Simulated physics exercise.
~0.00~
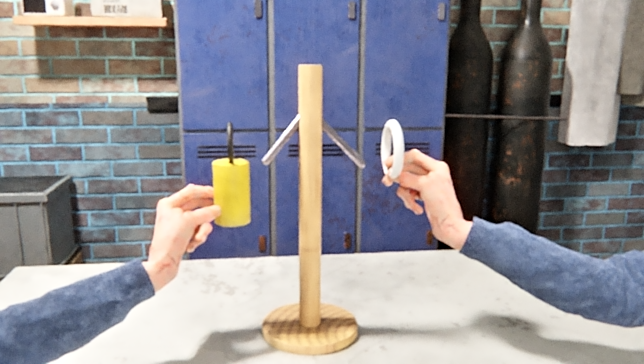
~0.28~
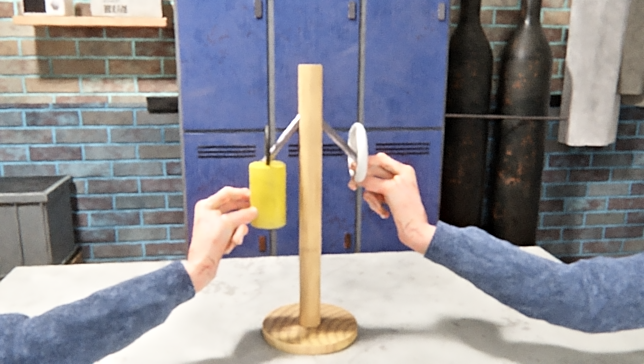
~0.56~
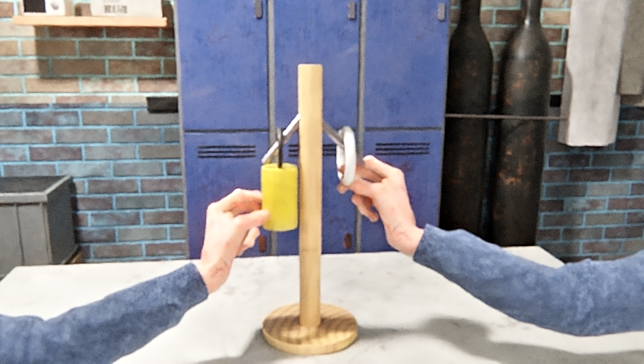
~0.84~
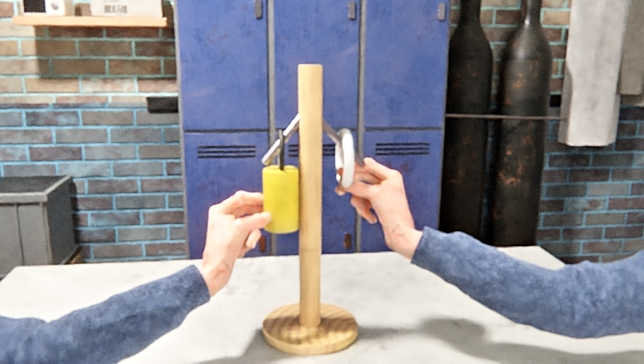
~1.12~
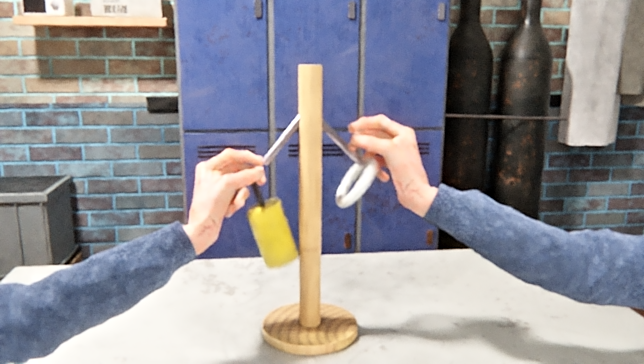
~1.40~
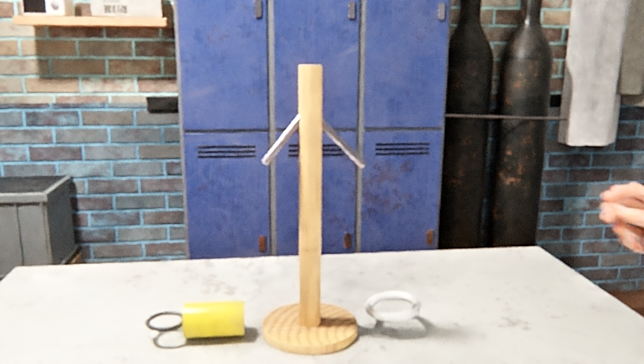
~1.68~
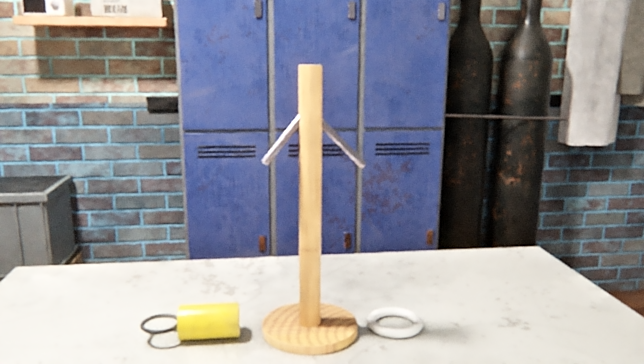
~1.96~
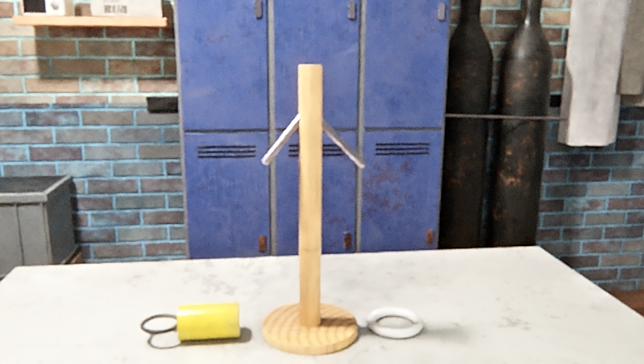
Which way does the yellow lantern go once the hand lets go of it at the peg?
It moves down, slipping off the left peg and dropping to the tabletop.
A yellow lantern with a dark wire loop and a white ring of tape, each held by one hand, move inward toward a wooden stand with two downward-sloping pegs. The hands bring the lantern to the left peg and the tape to the right one, then pause there briefly. As the hands let go and draw back, neither peg keeps its item, and both slip down. The lantern tips over as it drops and lands on its side left of the base. The tape comes down on the right and settles flat on the table, while the stand stays upright.
